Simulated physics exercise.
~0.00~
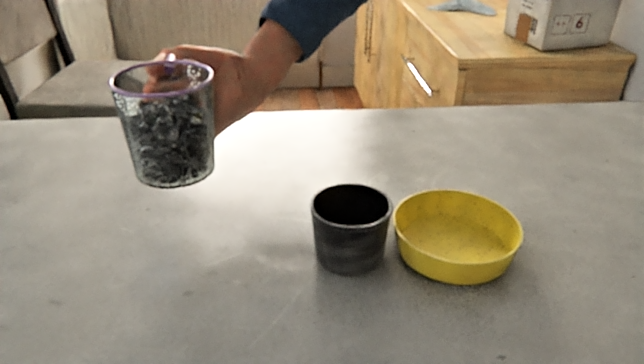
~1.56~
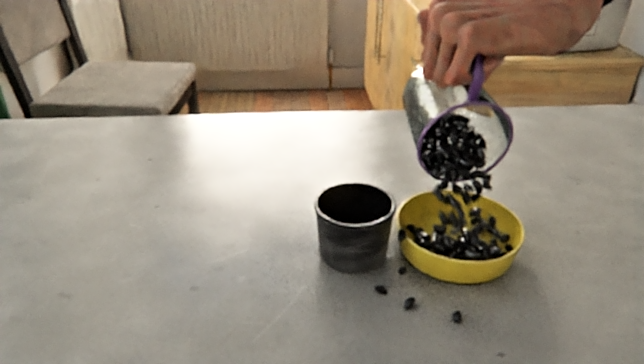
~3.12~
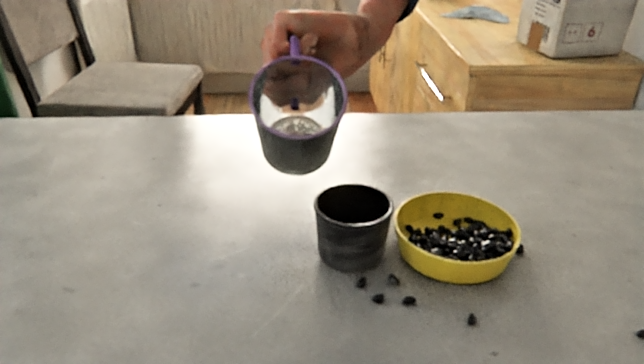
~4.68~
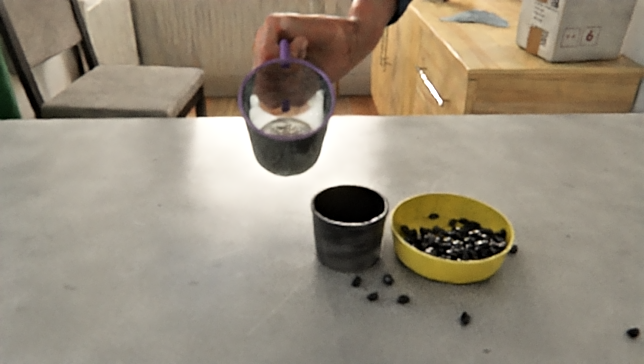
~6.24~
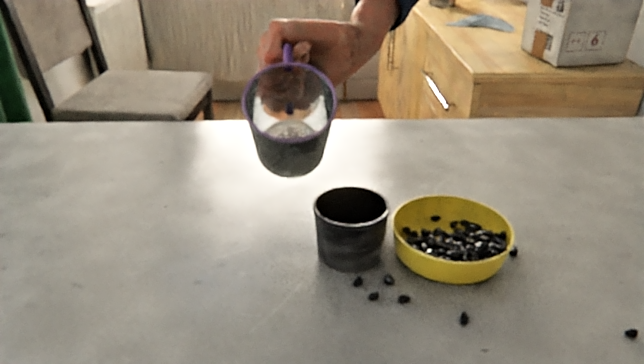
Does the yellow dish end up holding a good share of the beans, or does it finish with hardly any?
The yellow dish ends up holding a good share of the beans. A fair part also stays in the cup, while only a few lie on the table and the black dish gets very little.
